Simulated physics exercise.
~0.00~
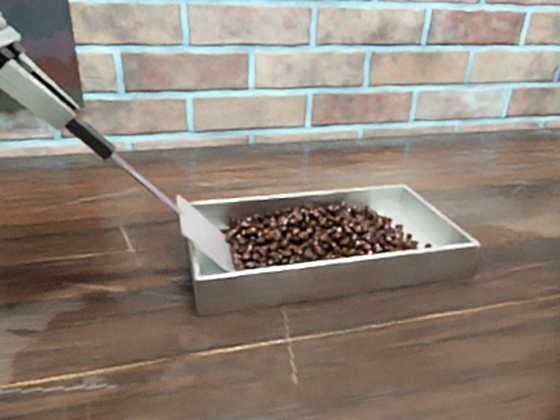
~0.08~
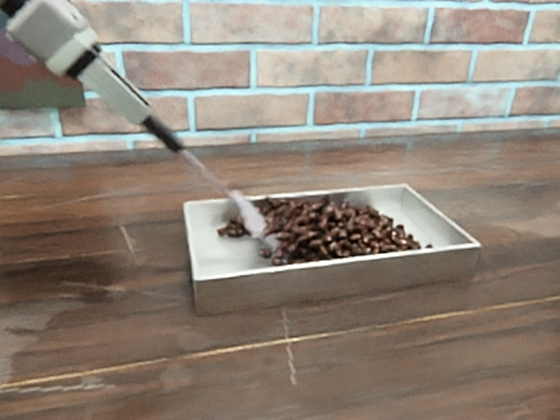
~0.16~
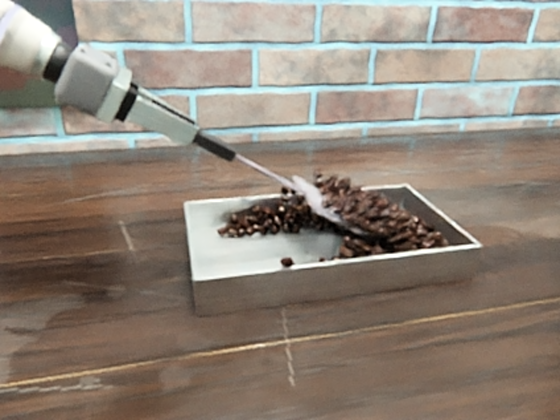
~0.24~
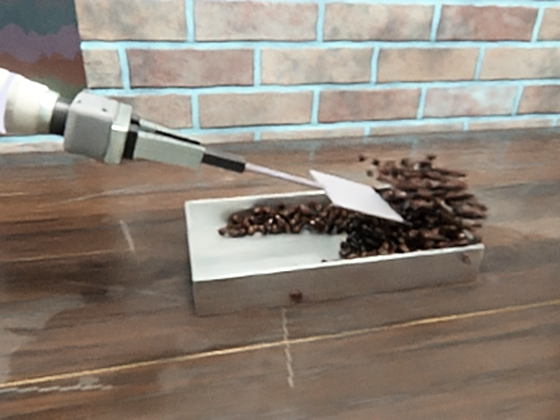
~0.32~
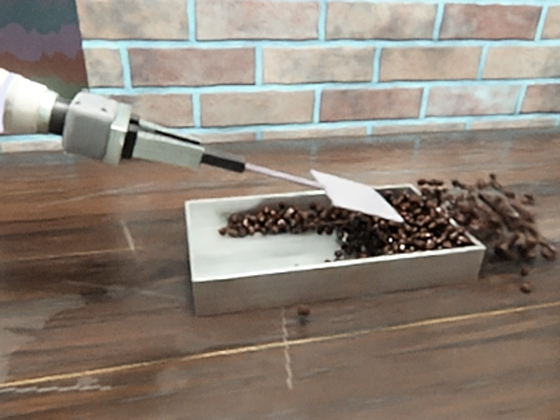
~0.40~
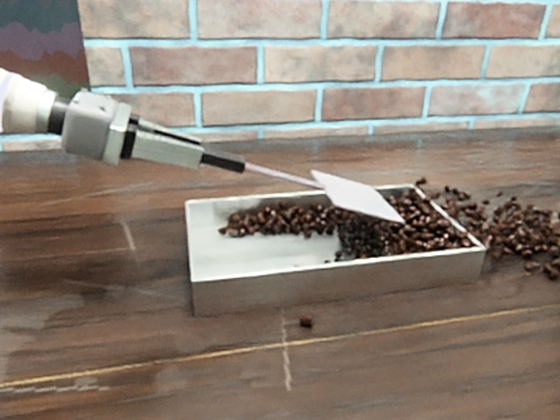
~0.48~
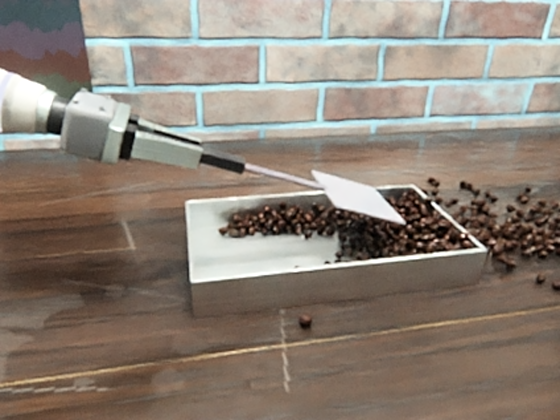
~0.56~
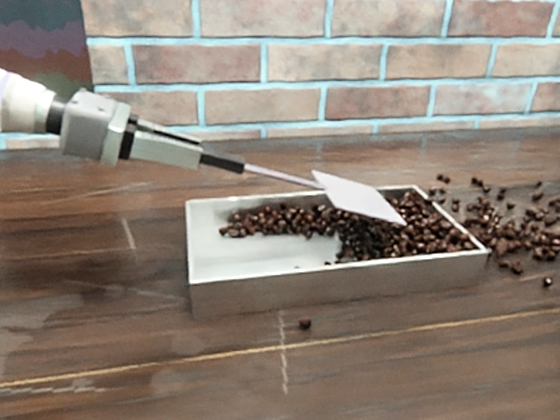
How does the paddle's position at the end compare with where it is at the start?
At the start the paddle is at the left end of the trough, and by the end it is held over the beans toward the right end.
